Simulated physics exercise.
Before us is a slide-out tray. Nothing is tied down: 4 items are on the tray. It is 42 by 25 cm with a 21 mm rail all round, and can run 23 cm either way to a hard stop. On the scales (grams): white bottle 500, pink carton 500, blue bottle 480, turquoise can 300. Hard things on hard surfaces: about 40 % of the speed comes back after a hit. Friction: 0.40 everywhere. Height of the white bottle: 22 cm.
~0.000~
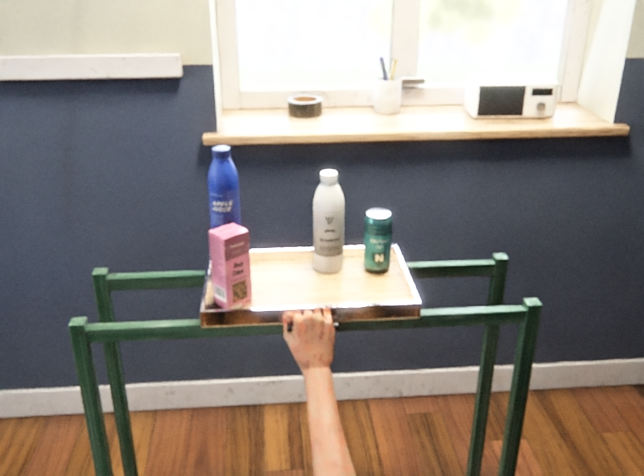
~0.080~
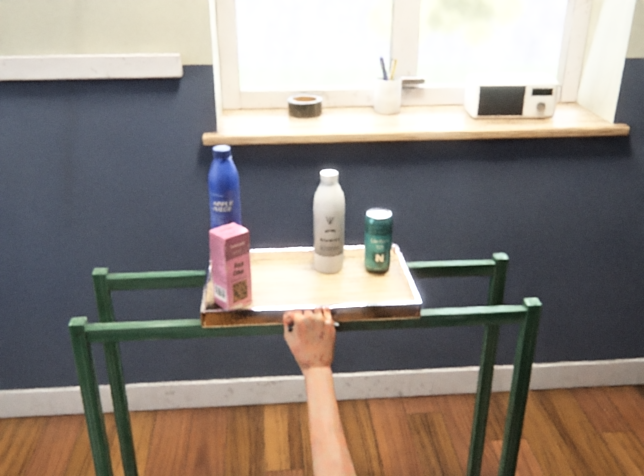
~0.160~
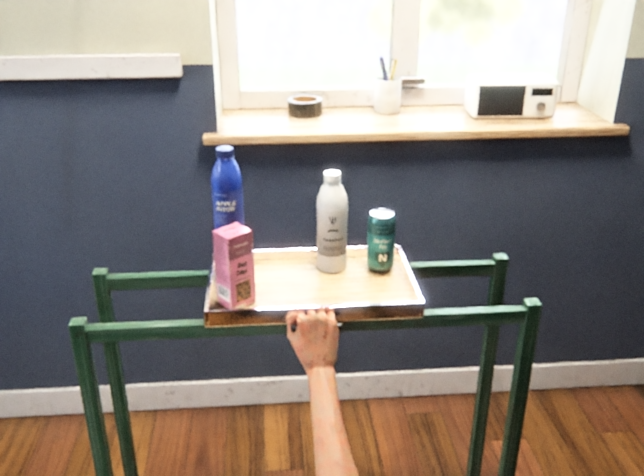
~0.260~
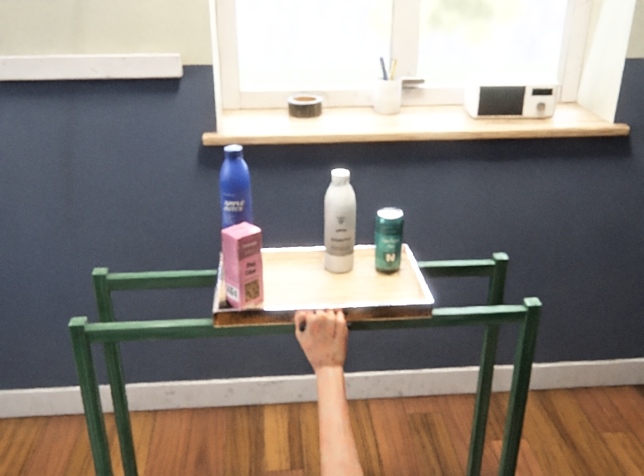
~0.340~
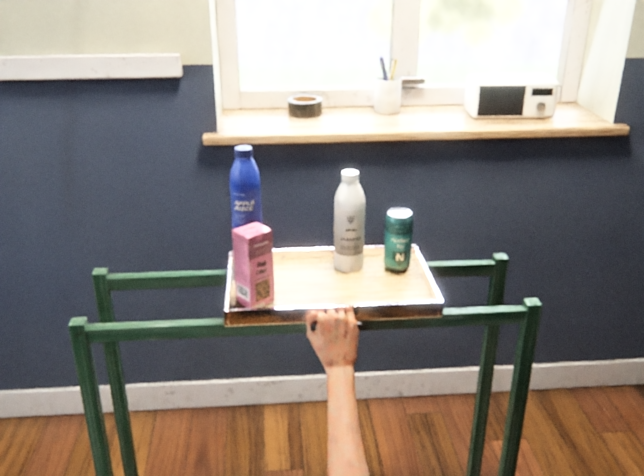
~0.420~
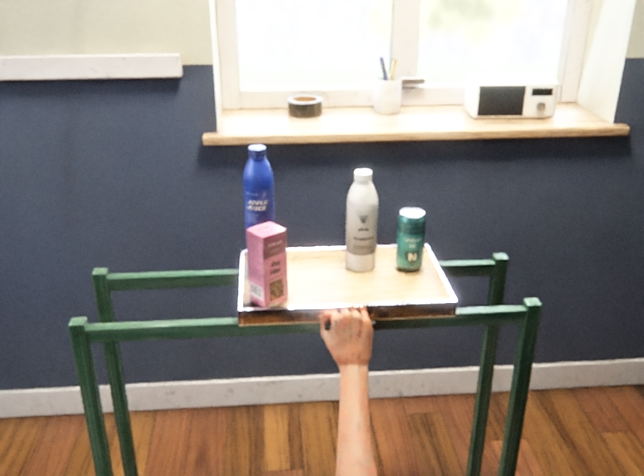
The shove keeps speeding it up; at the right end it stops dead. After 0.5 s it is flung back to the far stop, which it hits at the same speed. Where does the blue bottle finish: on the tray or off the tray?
The blue bottle keeps to its tray.
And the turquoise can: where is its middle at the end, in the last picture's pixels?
At about (261, 245).
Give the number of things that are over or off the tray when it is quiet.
In all, 2.
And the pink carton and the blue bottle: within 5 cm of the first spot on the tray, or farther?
The pink carton stays put; the blue bottle ends elsewhere.
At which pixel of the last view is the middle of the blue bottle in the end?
Around (184, 284).
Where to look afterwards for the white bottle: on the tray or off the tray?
The white bottle finishes off the tray.
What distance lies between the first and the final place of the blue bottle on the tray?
Some 21 cm.
Around 1.32 s, tray moved 23 cm right; white bottle now off the tray; blue bottle on its side near (426, 265); pink carton shifted 5 cm.
Around 2.02 s, tray moved 7 cm right; blue bottle on its side near (354, 275); pink carton shifted 5 cm; turquoise can shifted 2 cm.
Finally (3.7 s), off the tray, white bottle; on their side or leaning hard on the tray, blue bottle; the other 2 still in place (within 5 cm). In the last view, blue bottle near (184, 284).
